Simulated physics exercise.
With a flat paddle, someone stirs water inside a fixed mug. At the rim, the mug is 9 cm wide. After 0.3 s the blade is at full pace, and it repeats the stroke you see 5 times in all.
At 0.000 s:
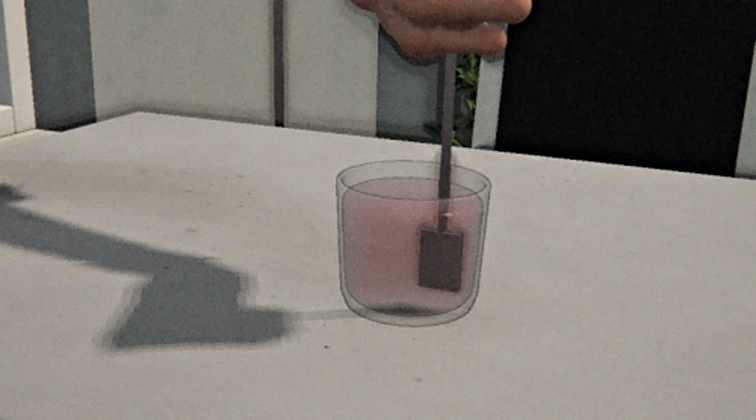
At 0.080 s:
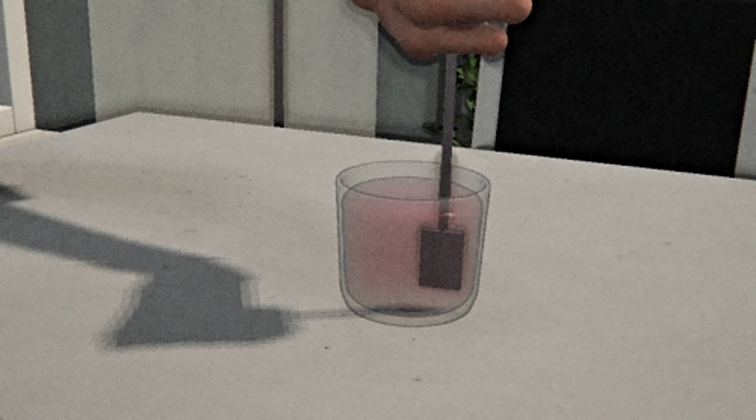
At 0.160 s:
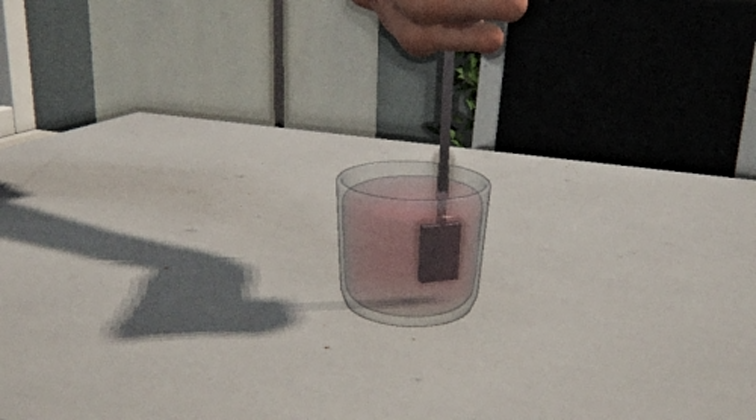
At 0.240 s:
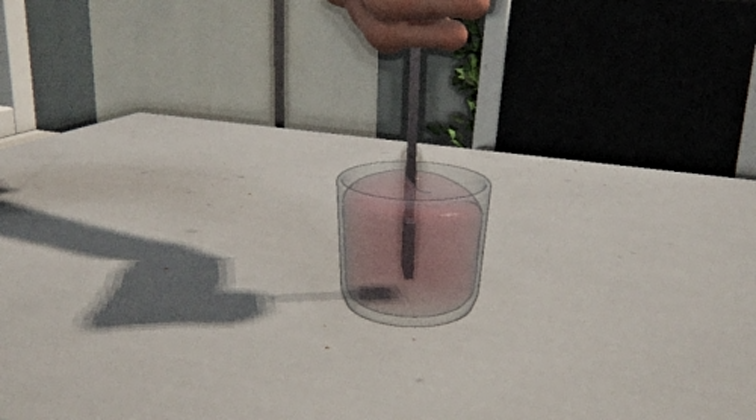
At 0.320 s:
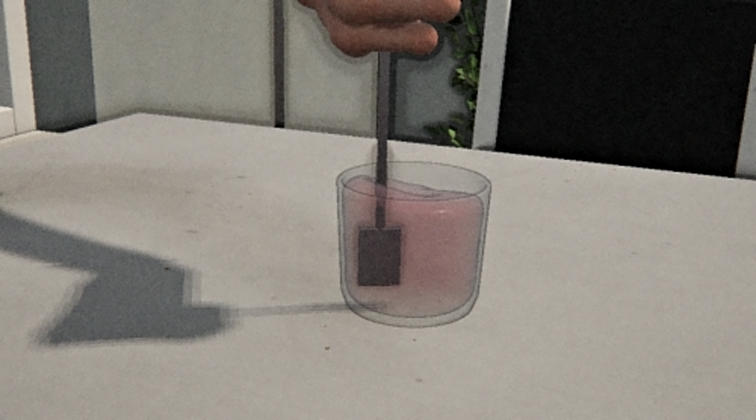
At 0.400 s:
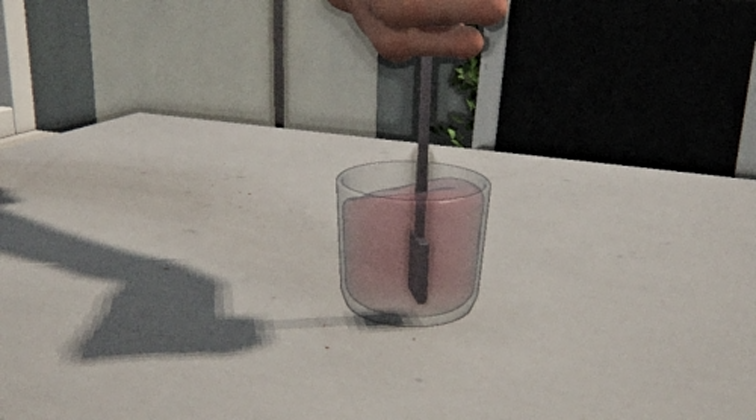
A clear mug of pink liquid stands on a pale tabletop, seen from slightly above by a still camera, with grey panels, green leaves and a black panel behind. A hand at the top grips a dark stem with a flat paddle submerged at the right, its shadow lying leftward. After barely shifting, the paddle turns and sweeps left, rippling the surface, then moves back rightward.
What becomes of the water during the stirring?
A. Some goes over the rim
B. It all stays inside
(A) Some goes over the rim.
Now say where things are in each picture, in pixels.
In the first picture, the stem is at (450, 85); surface from (348, 187) to (481, 205); the rim runs from (345, 174) to (486, 192).
In the second picture, the stem is at (450, 85); surface from (348, 187) to (481, 204).
In the third picture, the stem is at (448, 82); surface from (348, 186) to (481, 206).
In the fourth picture, the stem is at (415, 78); surface from (348, 182) to (482, 208).
In the fifth picture, the stem is at (384, 83); surface from (348, 176) to (481, 204).
In the sixth picture, the stem is at (426, 88); surface from (347, 196) to (483, 193).
By 0.75 s 2 ml is over the rim.
By 1.11 s 10 ml is over the rim.
By 1.47 s 13 ml is over the rim.
By 1.82 s 13 ml is over the rim.
At rest 13 ml is over the rim.
